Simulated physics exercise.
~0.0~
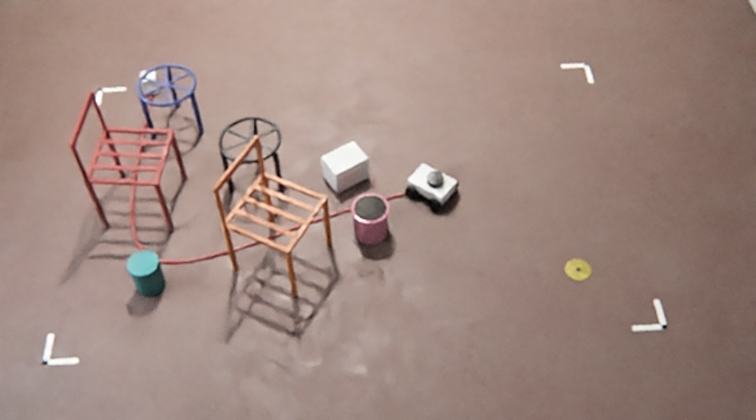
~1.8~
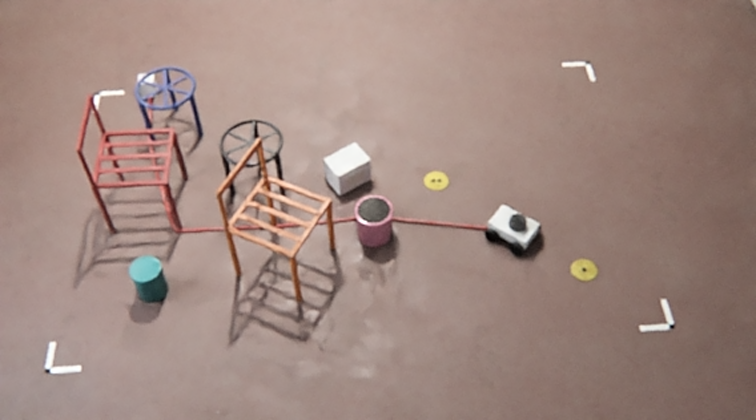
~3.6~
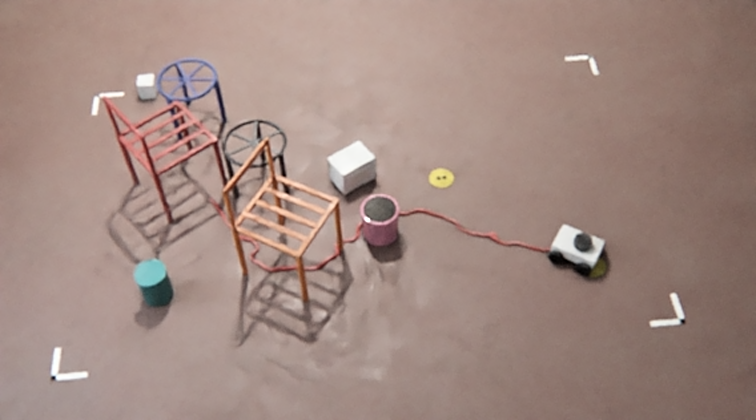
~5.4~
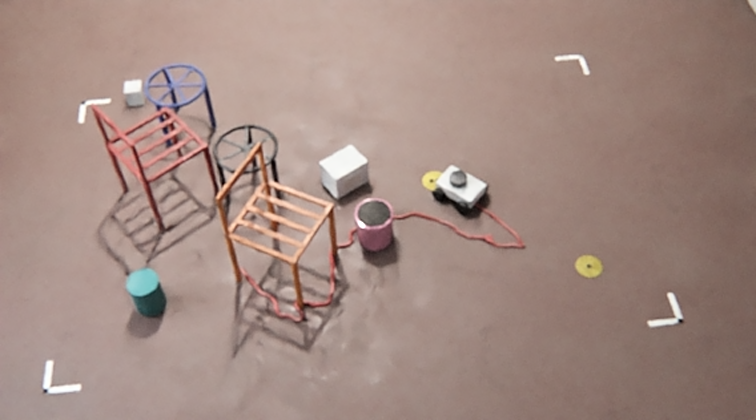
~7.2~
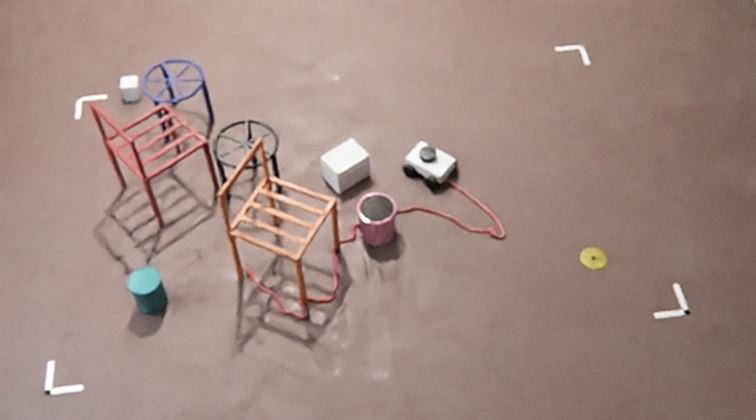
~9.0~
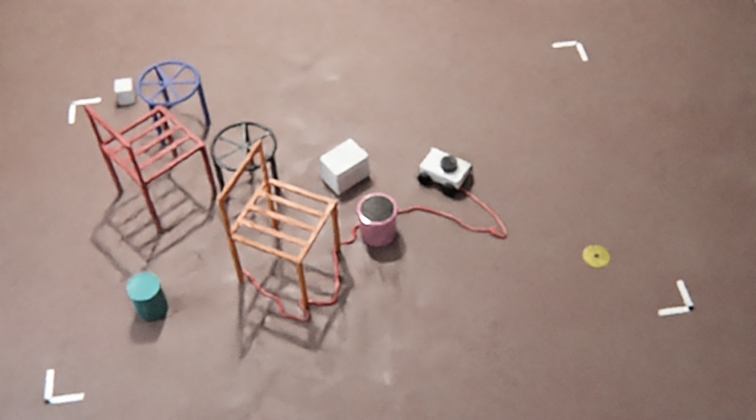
A tethered cart rolls right, shifting the red chair and blue stool, then returns beside the white box.
